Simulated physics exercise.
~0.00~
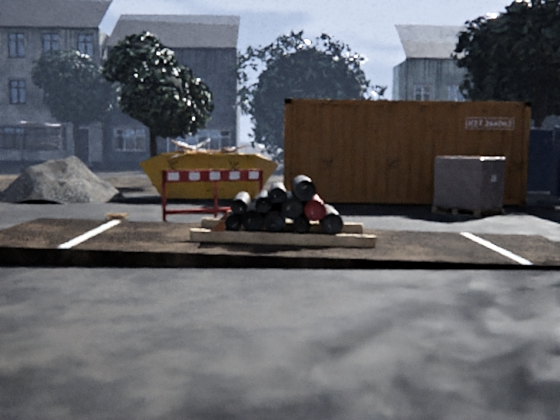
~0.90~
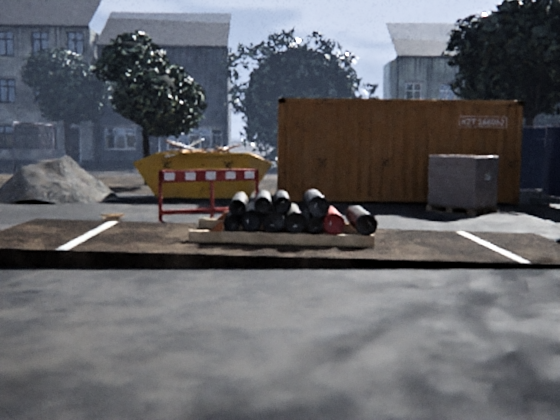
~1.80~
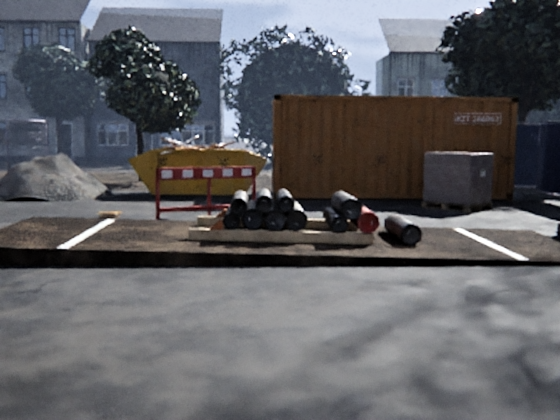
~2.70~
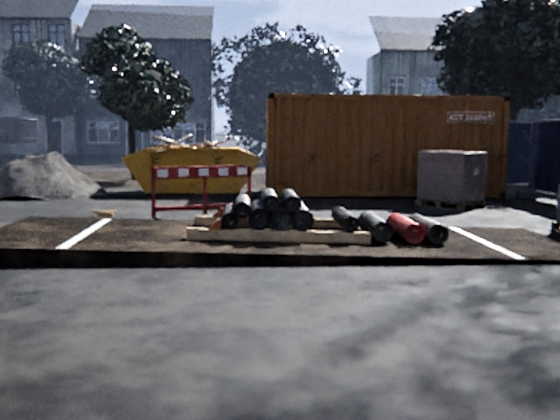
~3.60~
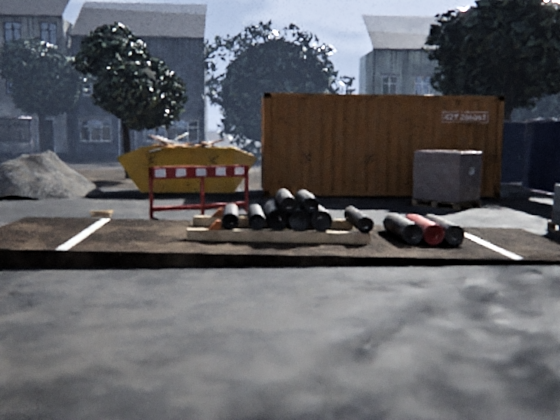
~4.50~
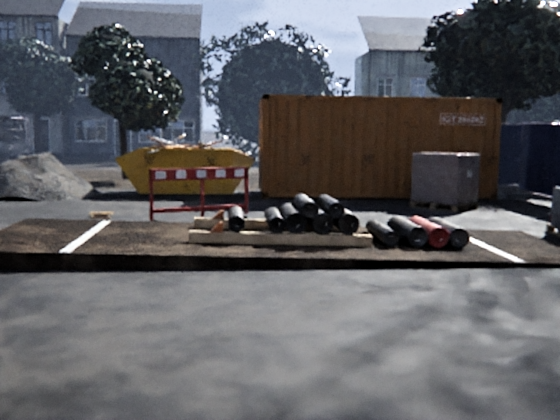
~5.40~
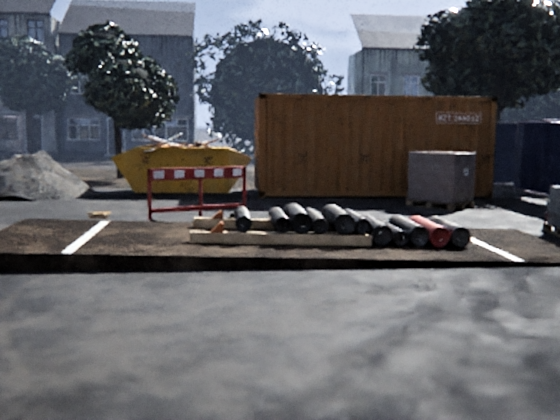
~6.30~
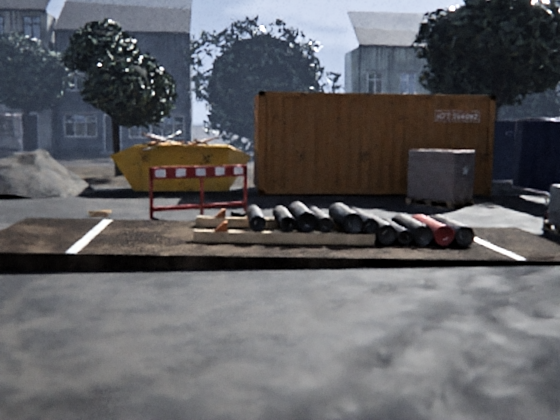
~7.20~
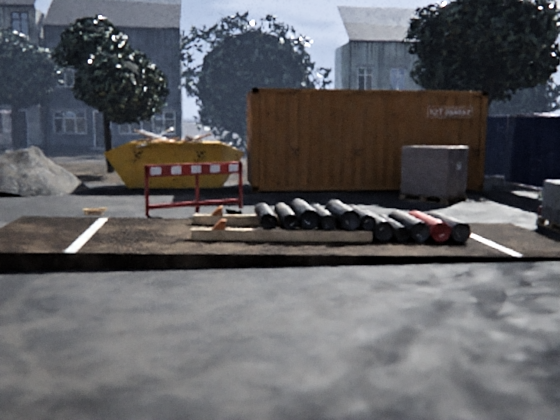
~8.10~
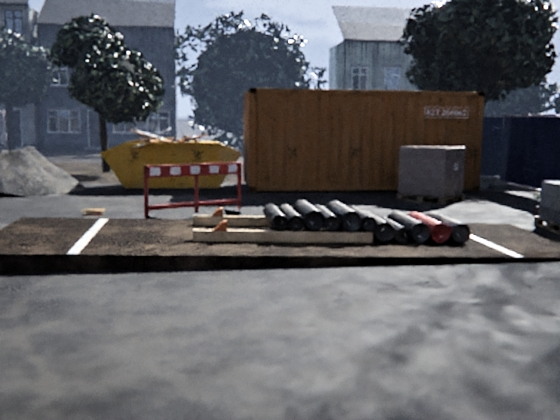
At the start, dark cylinders and a single red one lie piled end-on across low wooden bearers on a dirt pad between two white lines, with a barrier, a yellow skip and an orange container behind. The pile slumps to the right, and the red cylinder rolls toward the bearers' end. A dark one drops off ahead of it, then the red one follows onto the soil. More cylinders spread rightward until the heap flattens into a row. They settle with several still on the bearers and the red one on the pad, just inside the right line.
